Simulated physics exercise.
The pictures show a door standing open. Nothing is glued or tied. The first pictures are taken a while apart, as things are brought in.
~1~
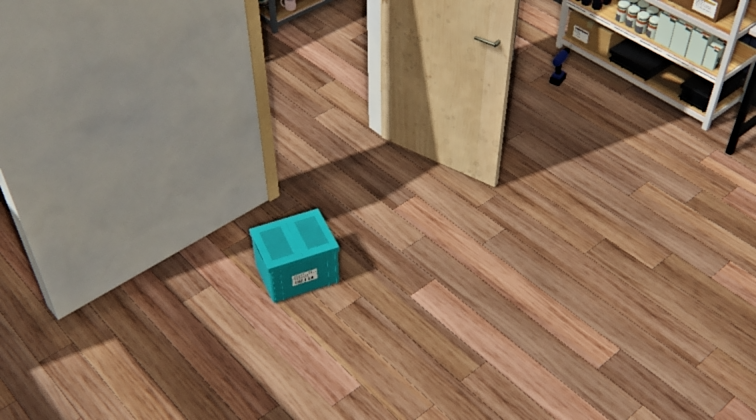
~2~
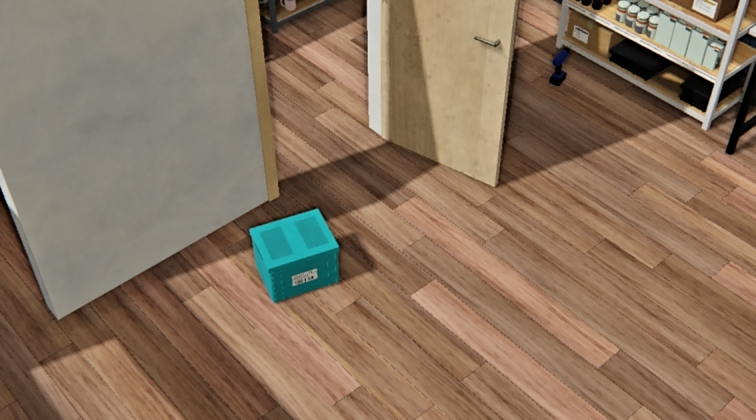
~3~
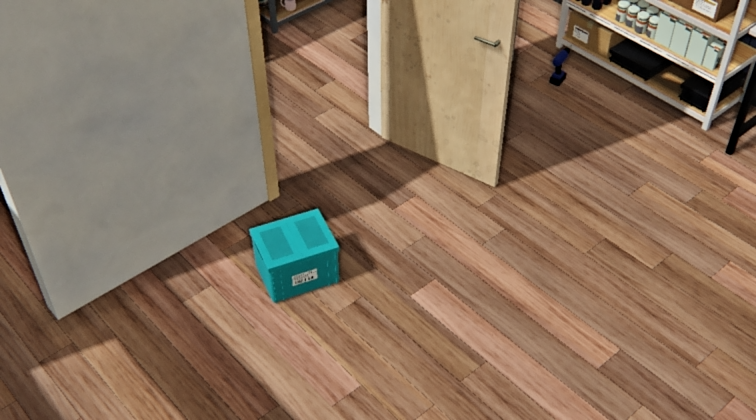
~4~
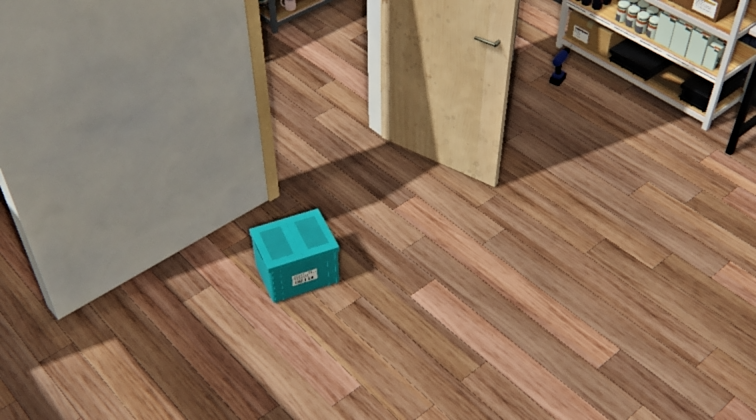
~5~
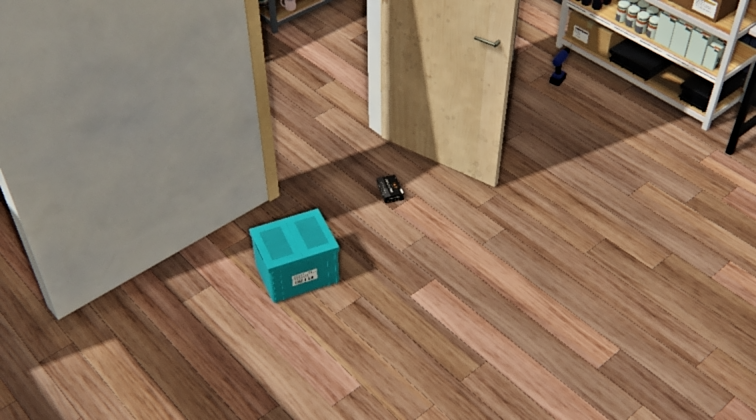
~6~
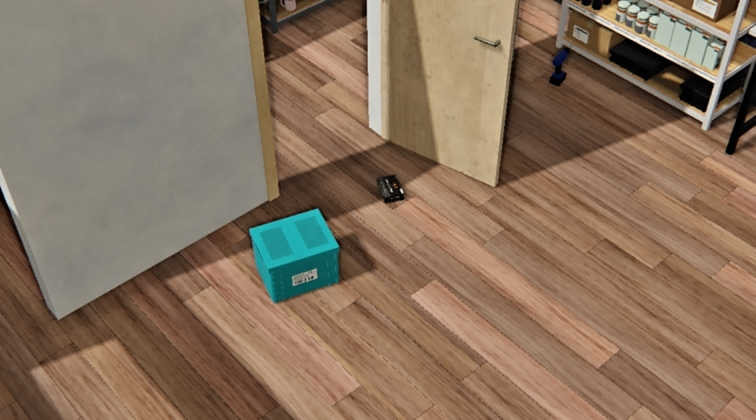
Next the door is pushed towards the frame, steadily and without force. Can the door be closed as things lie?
Outcome: The door shuts.
Then, 0.90 s after the last picture, door at 69°.
Then, 1.30 s after the last picture, door at 42°; black packet slid about its own width near (361, 189).
Then, 1.60 s after the last picture, door at 21°; black packet slid well along near (330, 183).
Then, 1.90 s after the last picture, door at 0°; black packet slid well along near (304, 169).
At rest, door at 0°; moved from the start, black packet; turquoise tote in place. Seen from the same camera at the end, black packet near (295, 162).
